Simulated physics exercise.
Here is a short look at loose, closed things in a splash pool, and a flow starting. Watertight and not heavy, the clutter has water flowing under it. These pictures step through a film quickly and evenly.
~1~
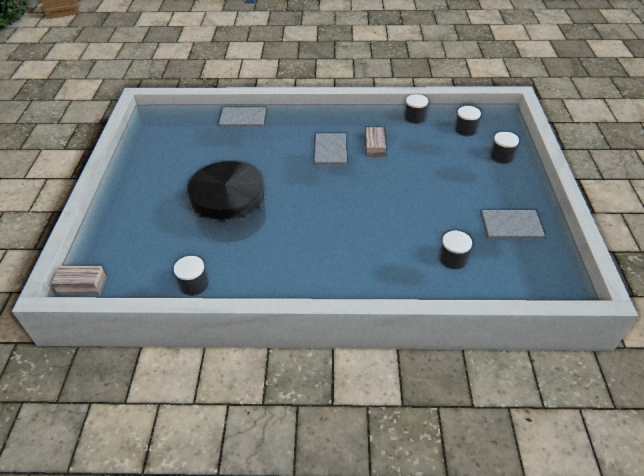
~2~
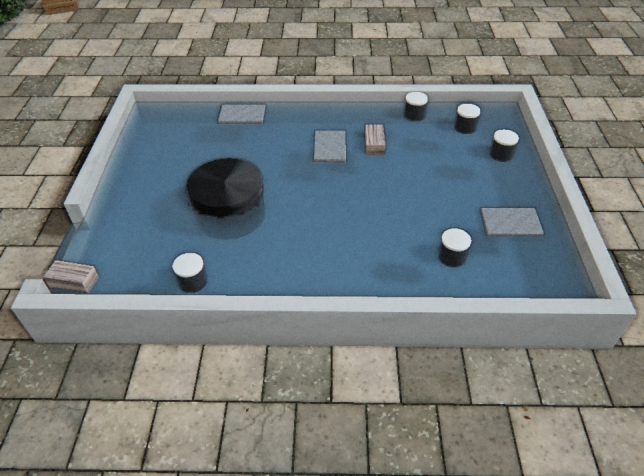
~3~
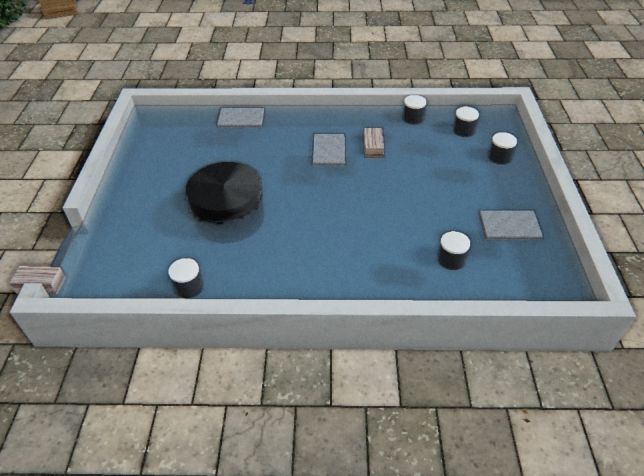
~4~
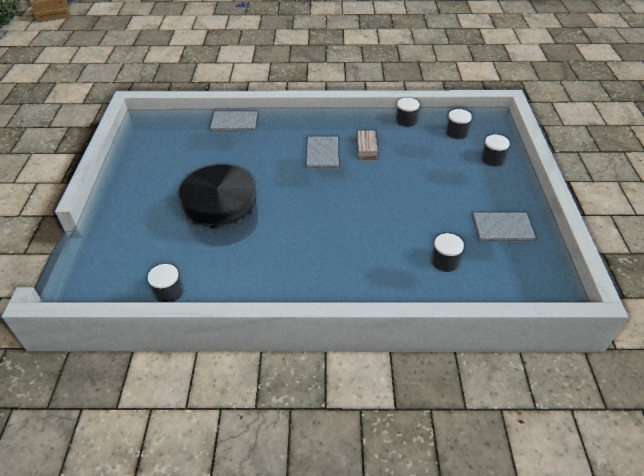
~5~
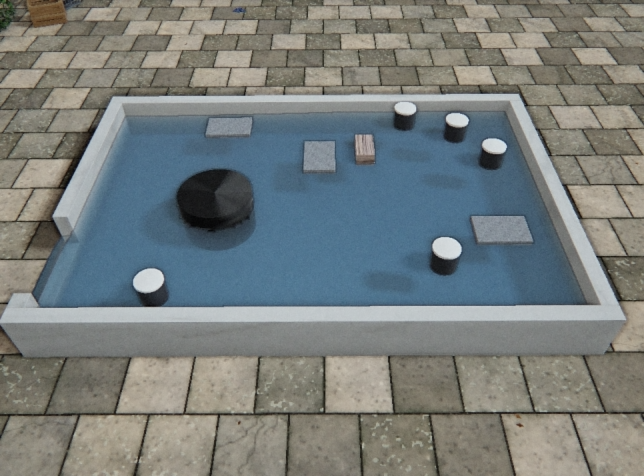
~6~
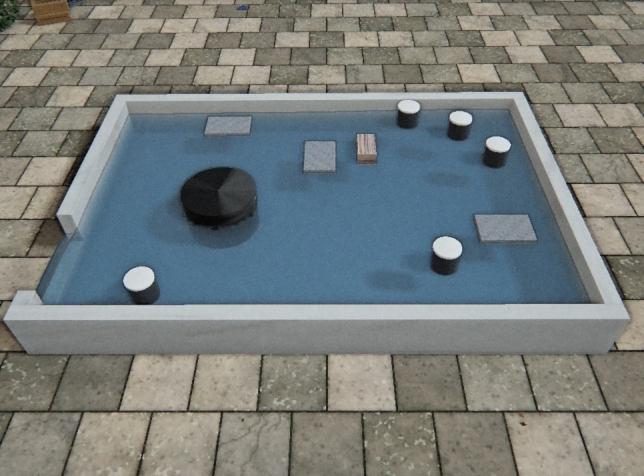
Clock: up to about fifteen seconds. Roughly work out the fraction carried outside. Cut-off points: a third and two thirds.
It will most likely fall short of one third.
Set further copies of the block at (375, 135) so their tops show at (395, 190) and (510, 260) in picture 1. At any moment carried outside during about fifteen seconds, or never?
Result, in listed order: Not lost / not lost.
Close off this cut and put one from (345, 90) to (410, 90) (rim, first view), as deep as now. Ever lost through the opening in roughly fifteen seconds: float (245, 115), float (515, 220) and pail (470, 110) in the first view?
Going through them, number one is flushed away, number two is held back and number three is flushed away.
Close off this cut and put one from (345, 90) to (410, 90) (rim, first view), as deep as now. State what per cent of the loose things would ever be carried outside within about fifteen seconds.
50 per cent.
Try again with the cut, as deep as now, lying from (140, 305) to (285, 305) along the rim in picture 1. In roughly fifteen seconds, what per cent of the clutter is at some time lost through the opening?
Roughly 20 per cent.
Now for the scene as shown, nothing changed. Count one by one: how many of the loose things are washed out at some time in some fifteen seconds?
Count: 2.
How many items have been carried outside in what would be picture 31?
That makes 2.
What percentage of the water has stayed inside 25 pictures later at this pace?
I make it 70 percent.
A moment on, 1 of 10 are out; 9 afloat.
Next, 2 of 10 are out; 8 afloat.
Later, 2 of 10 are out; 8 afloat.
In the end, 2 of 10 are out; 8 afloat.
